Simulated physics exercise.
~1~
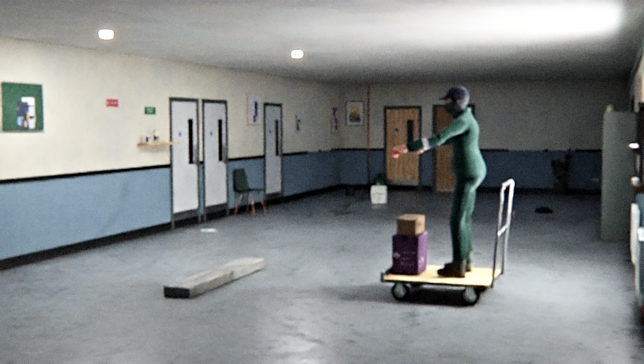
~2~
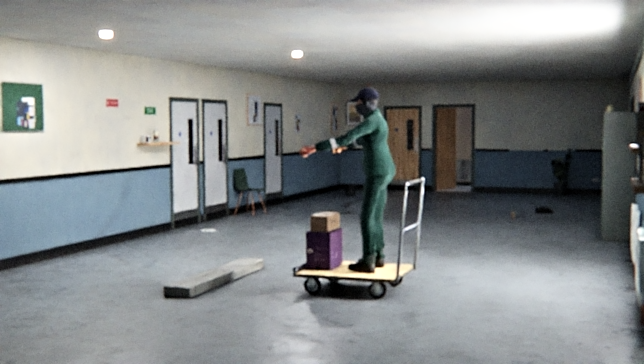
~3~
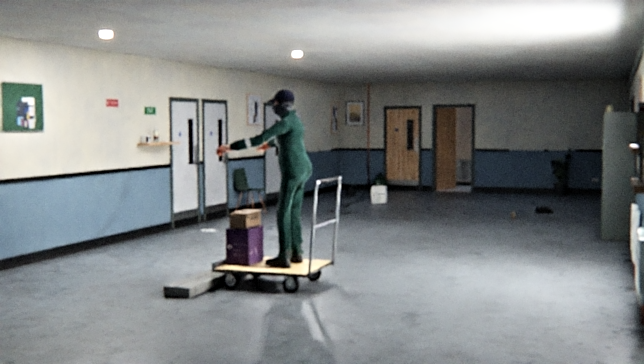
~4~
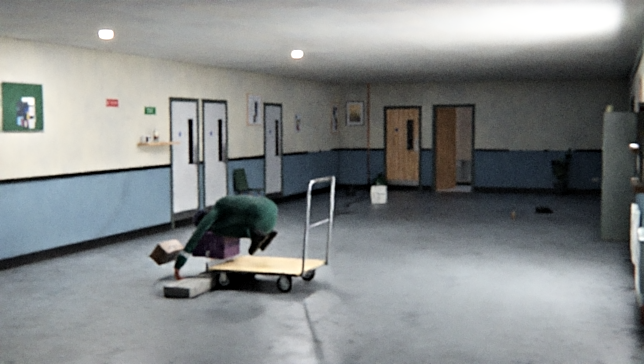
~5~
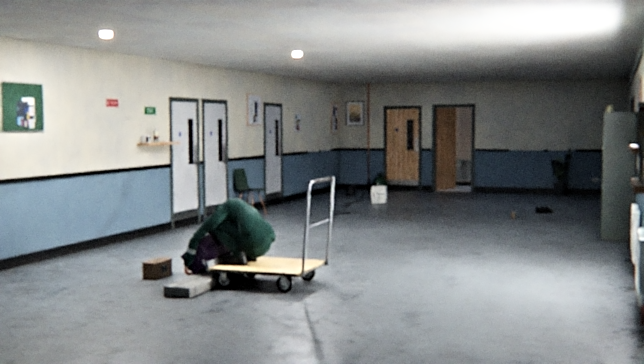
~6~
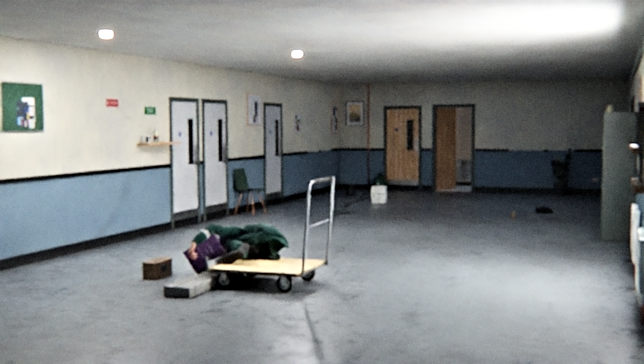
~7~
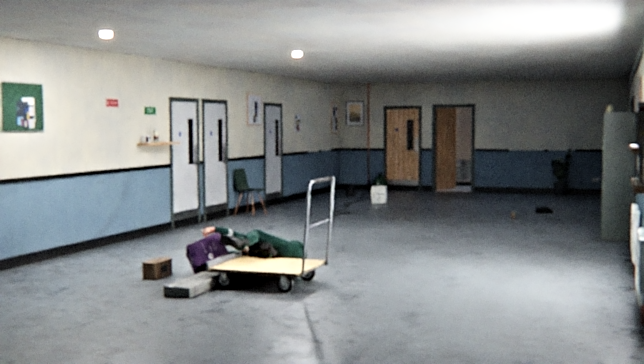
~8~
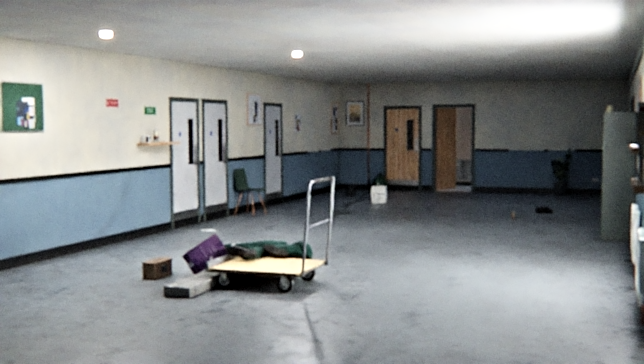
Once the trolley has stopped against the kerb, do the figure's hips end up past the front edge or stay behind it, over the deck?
The hips stay behind the front edge, over the deck. The figure folds forward but then settles back along the trolley.
A flat trolley rolls left across a grey hall floor, carrying a figure in green overalls and a dark cap who stands with arms stretched forward behind a brown box stacked on a purple carton. Its front wheels reach a low grey kerb and it stops short, still level. The figure folds forward over the front as the brown box tumbles off to the floor and the purple carton tips over the front edge. The figure then crumples and sinks back, ending slumped low along the deck, with the purple carton tilted at the front and the brown box lying beyond the kerb.
